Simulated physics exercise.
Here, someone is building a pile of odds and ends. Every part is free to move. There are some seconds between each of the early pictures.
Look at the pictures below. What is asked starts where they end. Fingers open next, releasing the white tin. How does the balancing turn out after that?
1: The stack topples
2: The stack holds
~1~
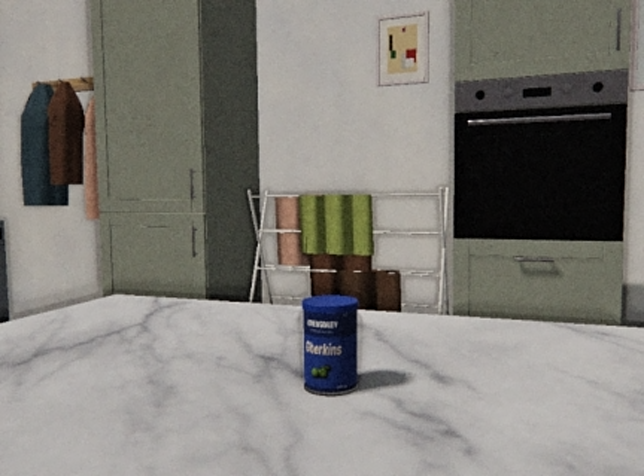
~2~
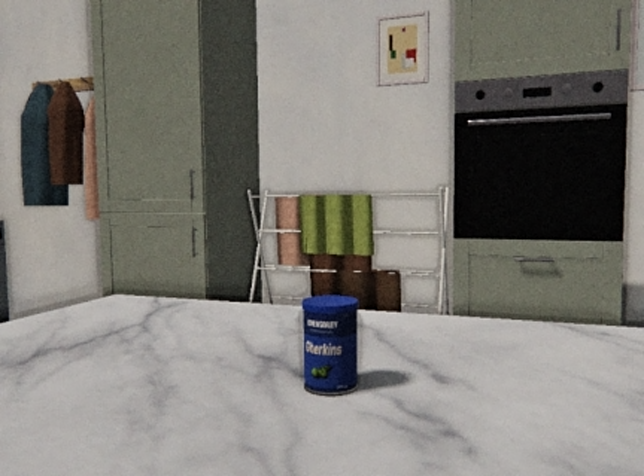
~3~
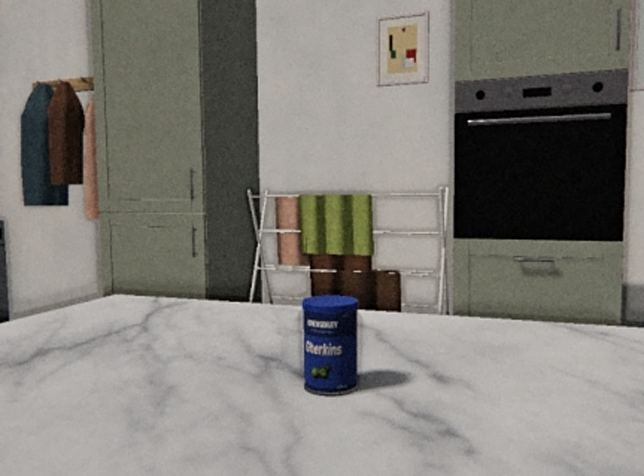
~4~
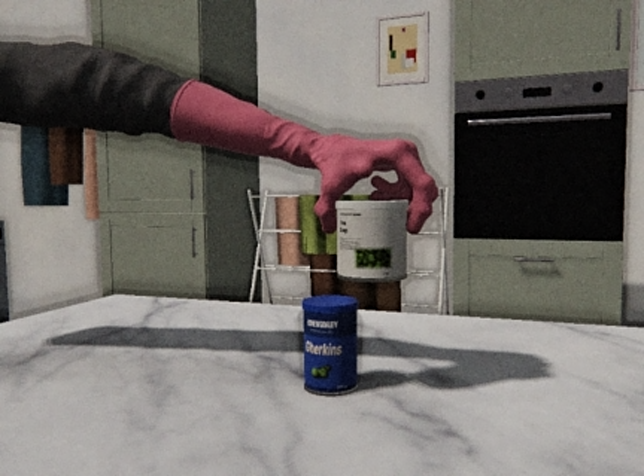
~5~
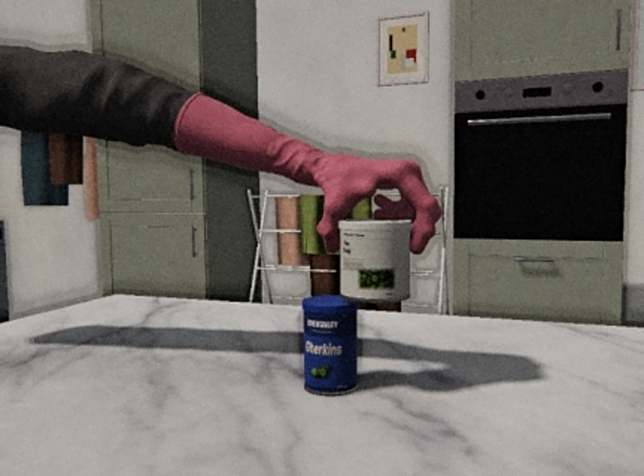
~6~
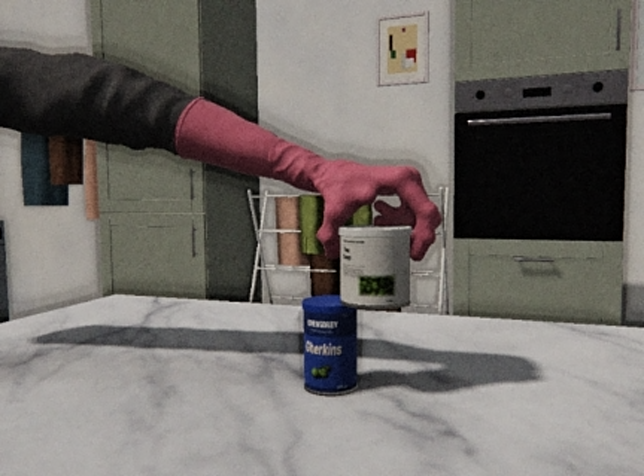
The stack topples.
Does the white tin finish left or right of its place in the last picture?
Direction of travel: Rightward.
Then, 0.30 s on from there, white tin now fallen.
Then, 1.70 s on from there, nothing new.
In the end, fallen, white tin; blue tin unmoved. At the end, from the last picture's camera, white tin near (443, 368). The pile loses its balance.
